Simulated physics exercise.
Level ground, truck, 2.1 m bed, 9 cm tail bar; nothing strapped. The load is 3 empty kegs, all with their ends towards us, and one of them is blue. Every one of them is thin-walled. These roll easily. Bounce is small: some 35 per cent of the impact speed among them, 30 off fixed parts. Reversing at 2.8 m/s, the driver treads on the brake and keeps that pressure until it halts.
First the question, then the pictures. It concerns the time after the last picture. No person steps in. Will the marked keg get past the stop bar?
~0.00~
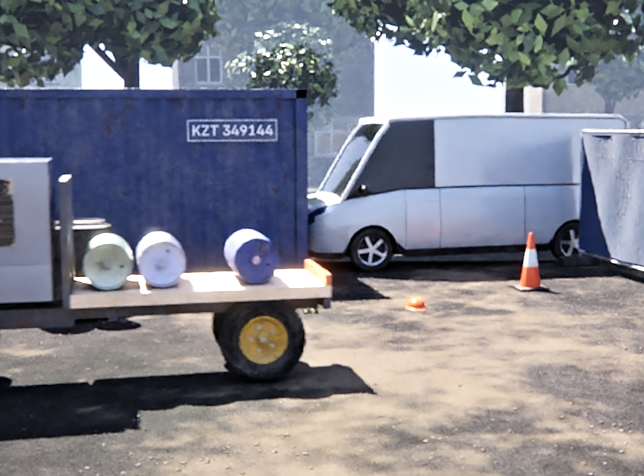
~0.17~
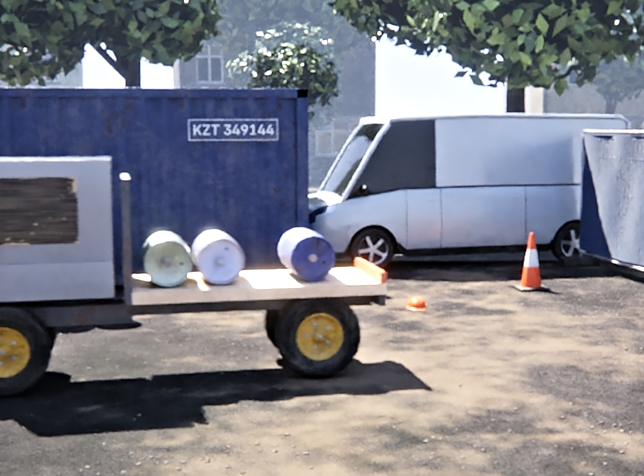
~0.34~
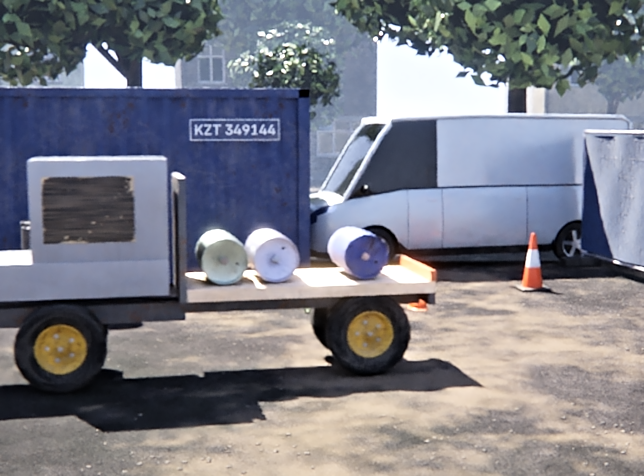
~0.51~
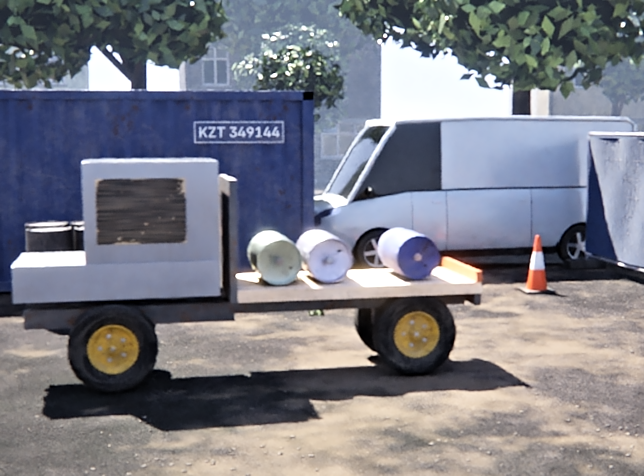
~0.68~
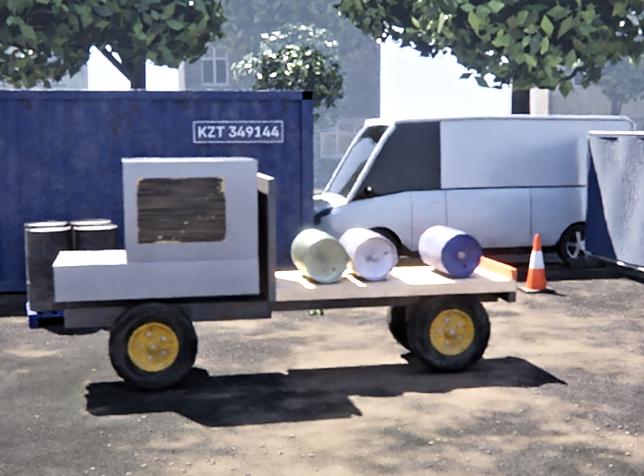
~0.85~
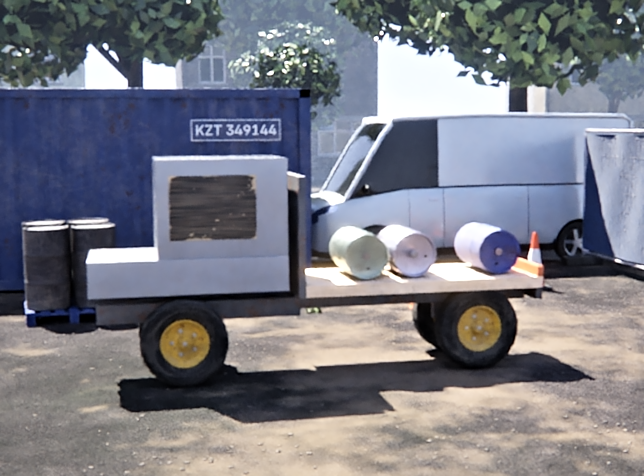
The blue keg stays put.
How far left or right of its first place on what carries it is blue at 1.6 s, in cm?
Shift of blue: 40, rightward.
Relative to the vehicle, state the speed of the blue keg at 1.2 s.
Speed: Approx. 0.0 m/s.
After 1.2 s, blue is on the bed, 15 cm from the bar; 0 over the tail so far.
After 1.6 s, blue is on the bed, 15 cm from the bar; 0 over the tail so far.
At rest (2.0 s), blue is on the bed, 15 cm from the bar; 0 over the tail so far.
